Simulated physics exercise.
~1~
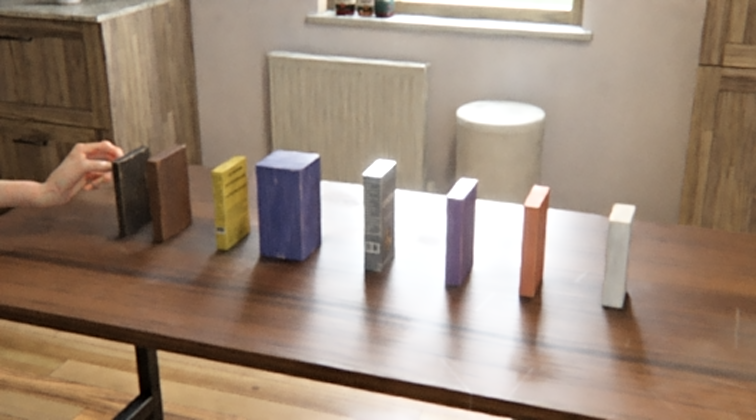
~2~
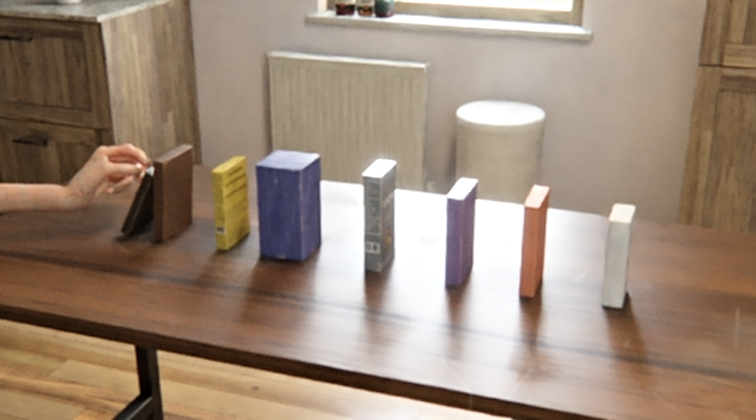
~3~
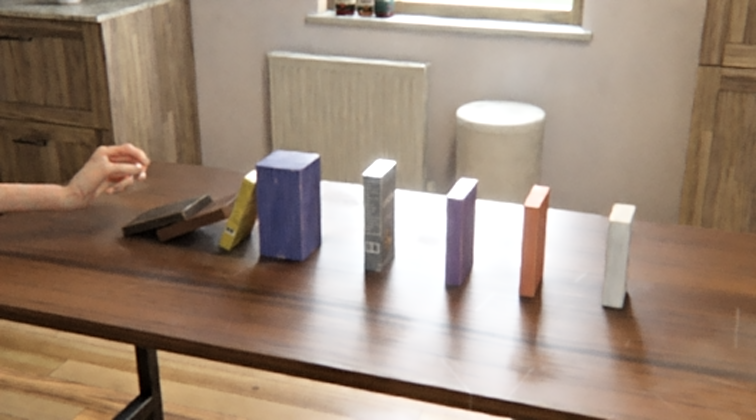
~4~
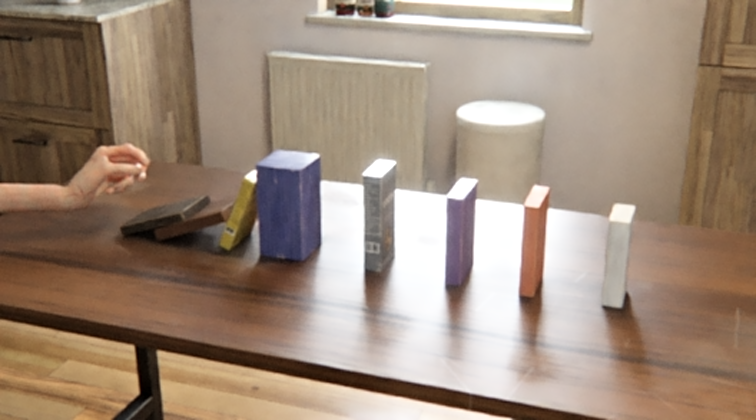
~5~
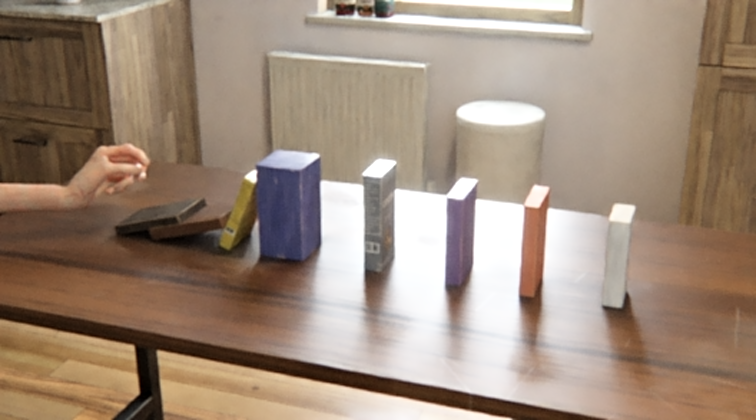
Hand tipping a black board into a brown block, both falling flat, a yellow packet left leaning against the standing blue block.
